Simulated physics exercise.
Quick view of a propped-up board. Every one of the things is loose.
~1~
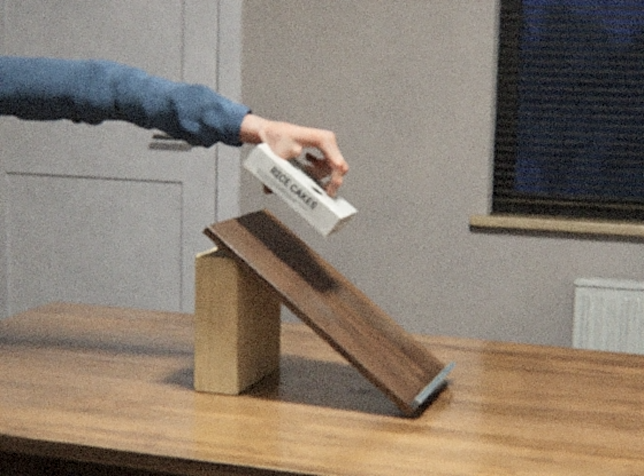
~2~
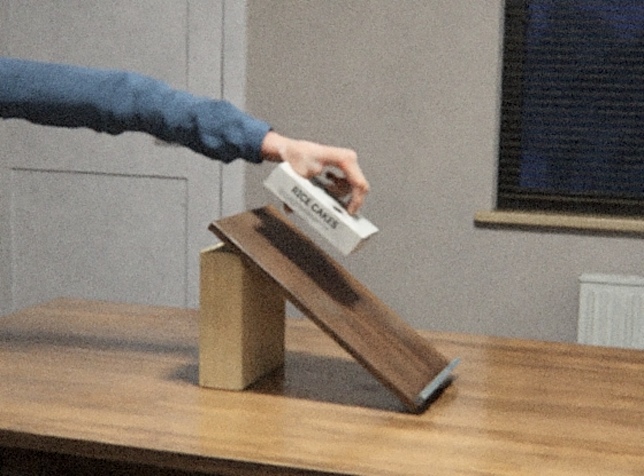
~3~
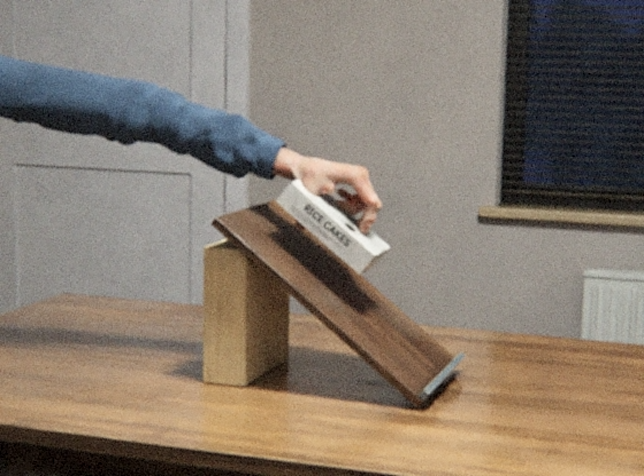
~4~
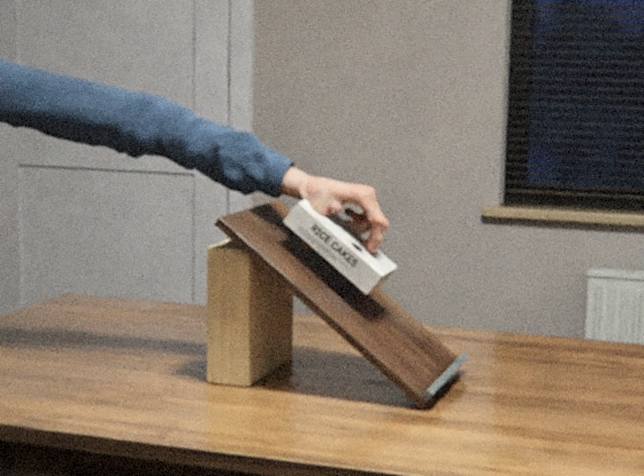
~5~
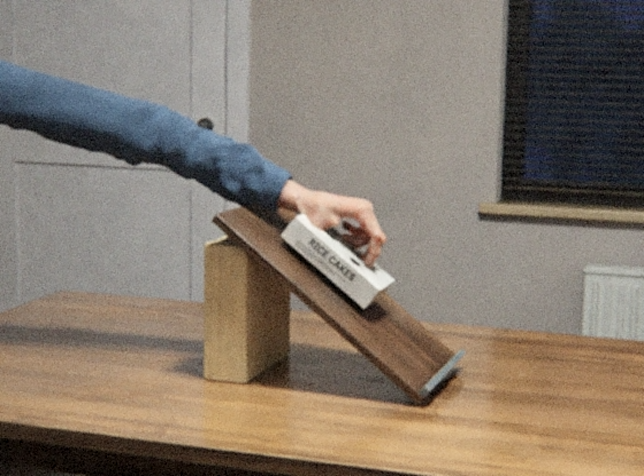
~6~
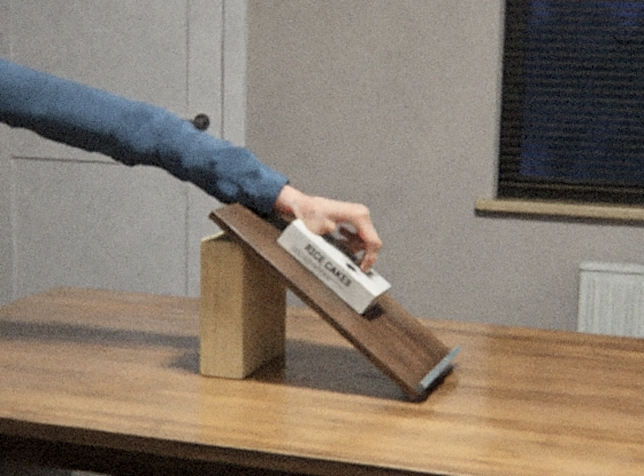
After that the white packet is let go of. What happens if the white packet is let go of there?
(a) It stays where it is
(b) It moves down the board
It moves down the board.
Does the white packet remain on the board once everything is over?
White packet - still on top.
Then, 0.30 s on from there, white packet shifted a little near (372, 298).
Then, 0.40 s on from there, white packet shifted about its own width near (399, 321).
In the end, moved from the start, white packet. At the end, from the last picture's camera, white packet near (401, 322). The white packet goes downhill.
